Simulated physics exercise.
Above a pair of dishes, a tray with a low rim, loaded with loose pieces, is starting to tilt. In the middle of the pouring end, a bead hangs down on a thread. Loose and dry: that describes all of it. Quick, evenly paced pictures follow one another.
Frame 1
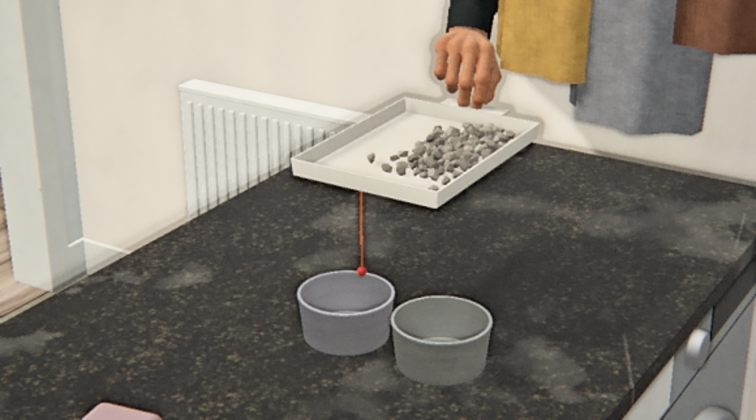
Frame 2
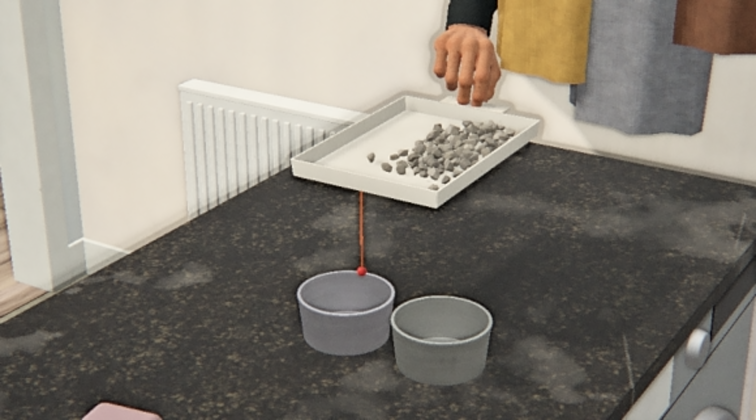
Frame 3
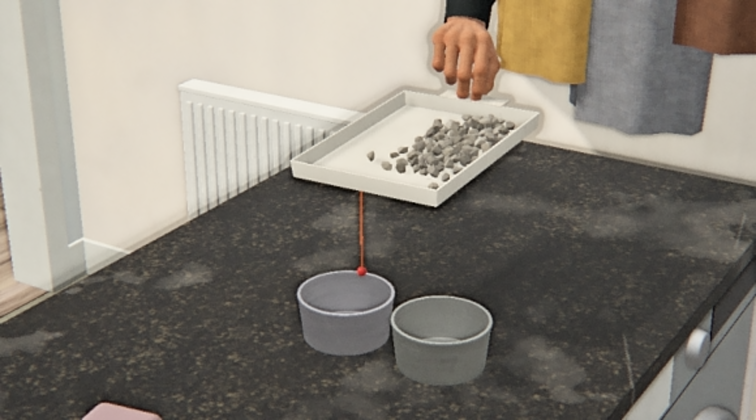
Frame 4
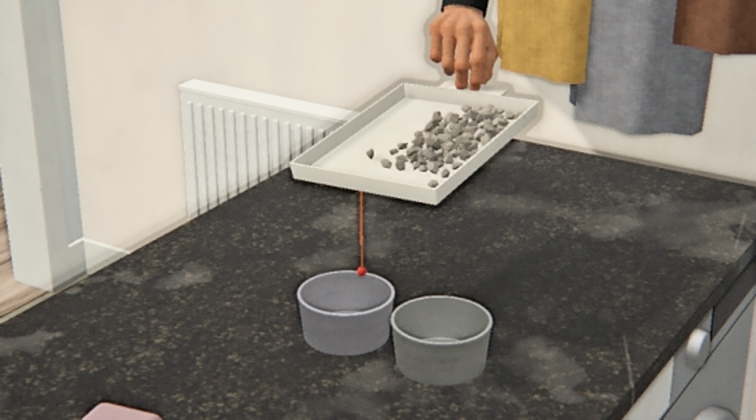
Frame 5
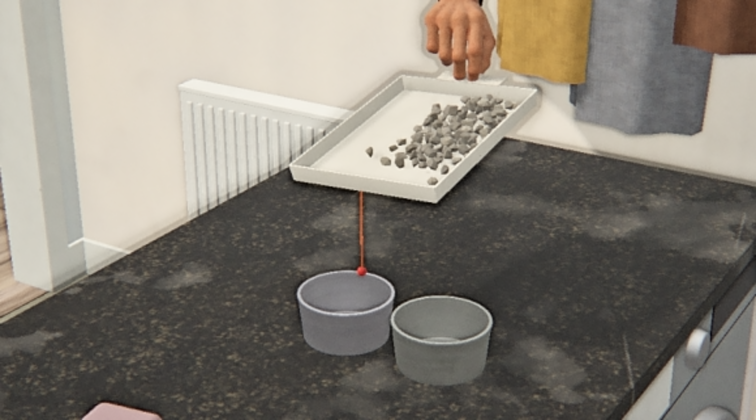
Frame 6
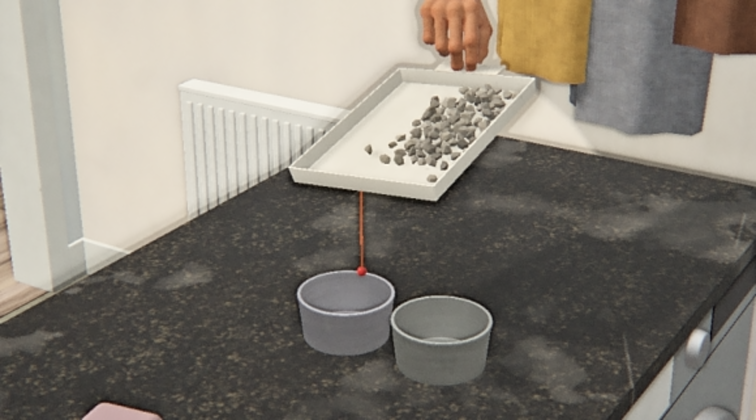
Shallow pale tray of grey gravel tilting slightly above two bowls on a dark counter, a hand at its raised far end.
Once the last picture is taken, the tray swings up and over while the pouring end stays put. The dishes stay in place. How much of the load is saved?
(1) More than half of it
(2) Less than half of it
2, less than half of it.
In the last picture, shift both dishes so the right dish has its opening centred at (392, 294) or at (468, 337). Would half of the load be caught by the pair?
The pair would catch the greater share the first time and the lesser share the second time.
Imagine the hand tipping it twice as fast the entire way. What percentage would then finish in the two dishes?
I'd say 20 percent or thereabouts.
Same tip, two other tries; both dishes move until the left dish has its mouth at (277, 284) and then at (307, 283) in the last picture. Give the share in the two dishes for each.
In order, 70 % and 80 %.
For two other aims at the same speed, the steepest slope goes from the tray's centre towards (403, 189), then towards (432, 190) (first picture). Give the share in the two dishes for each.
About 80 % and 70 %.
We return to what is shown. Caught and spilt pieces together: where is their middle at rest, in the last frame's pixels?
Close to (290, 317) in the last picture.
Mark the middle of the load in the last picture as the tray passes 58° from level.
Somewhere around pixel (332, 165) in the last picture.
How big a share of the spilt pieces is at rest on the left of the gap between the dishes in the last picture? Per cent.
Left share: Close to 100 %.
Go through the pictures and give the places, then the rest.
Corners of the pouring end (294, 159) and (436, 191), level; middle of the load (459, 146), bits of gravel; left dish (320, 328); right dish (417, 358); bead on its thread (362, 272), in the first picture.
Corners of the pouring end (293, 159) and (436, 191), level; middle of the load (459, 145), in the second picture.
Corners of the pouring end (293, 160) and (436, 190), tipped barely, lowest at the left corner; middle of the load (458, 140), in the third picture.
Corners of the pouring end (292, 162) and (435, 188), tipped a little, lowest at the left corner; middle of the load (458, 134), in the fourth picture.
Corners of the pouring end (292, 165) and (434, 186), tipped a little, lowest at the left corner; middle of the load (457, 127), in the fifth picture.
Corners of the pouring end (291, 167) and (433, 185), tipped a little, lowest at the left corner; middle of the load (455, 120); left dish (320, 328); right dish (417, 358), in the sixth picture.
Just after the last frame, tray tipped steeply; almost all on the tray; about a tenth in the air.
A moment on, tray tipped right over; roughly a third on the tray; about a tenth in the left dish; roughly a third outside both; roughly a quarter in the air.
Further on, tray tipped past a quarter turn; roughly a third in the left dish; roughly two thirds outside both.
When it is over, tray tipped past a quarter turn; not one in the right dish; roughly a third in the left dish; roughly two thirds outside both.
